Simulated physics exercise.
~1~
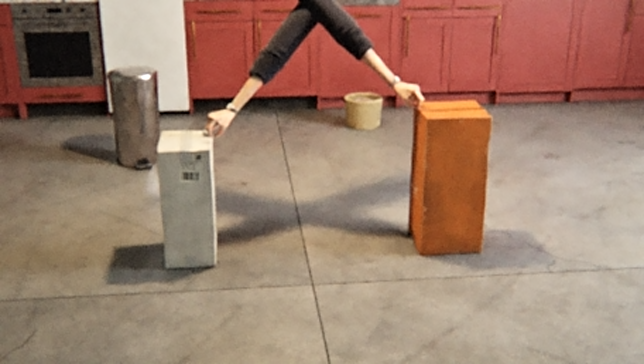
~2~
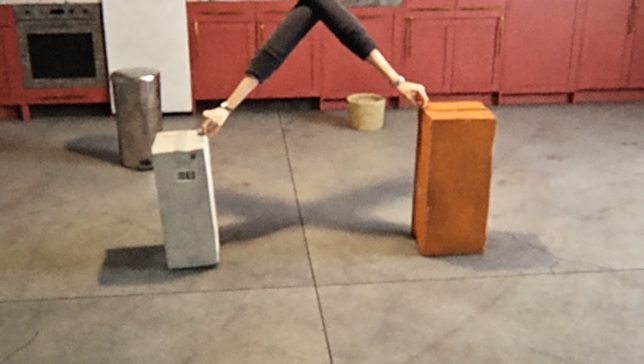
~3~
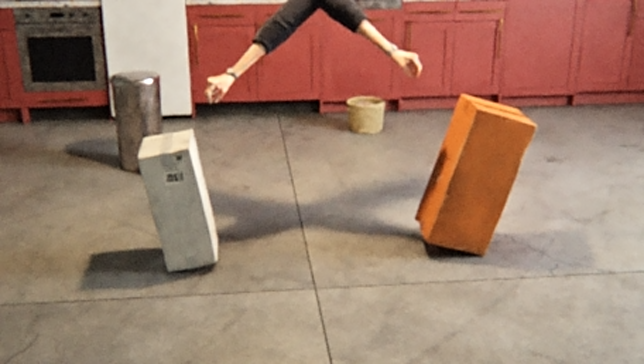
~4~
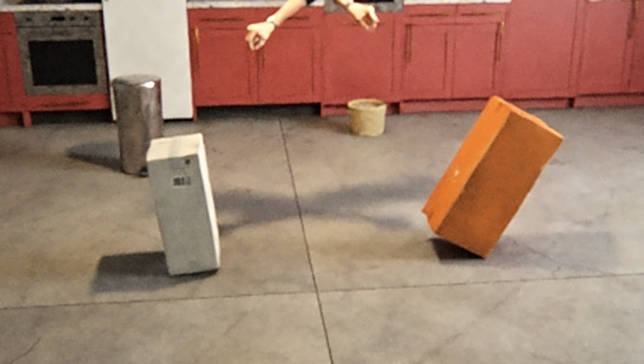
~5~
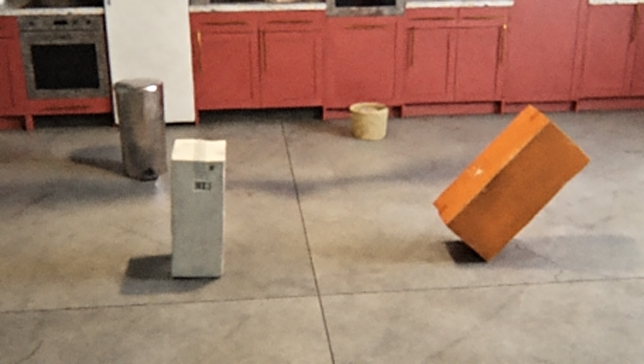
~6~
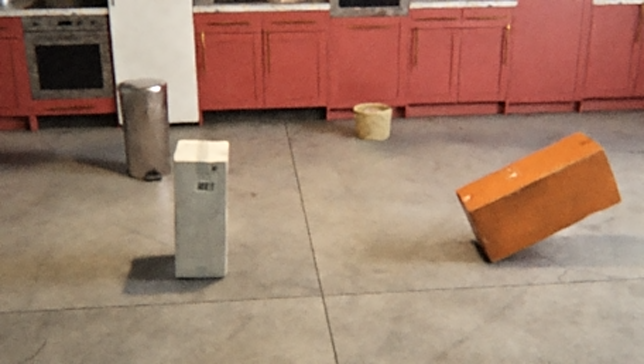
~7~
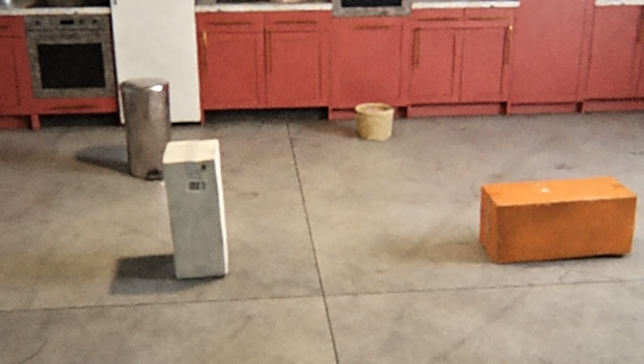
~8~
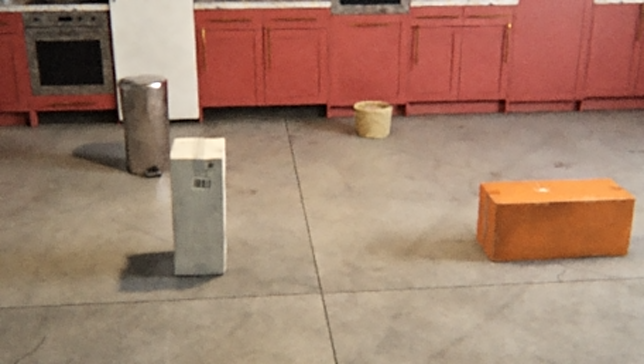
An orange box pushed by a hand topples right onto its side; a white one rocks, staying upright.
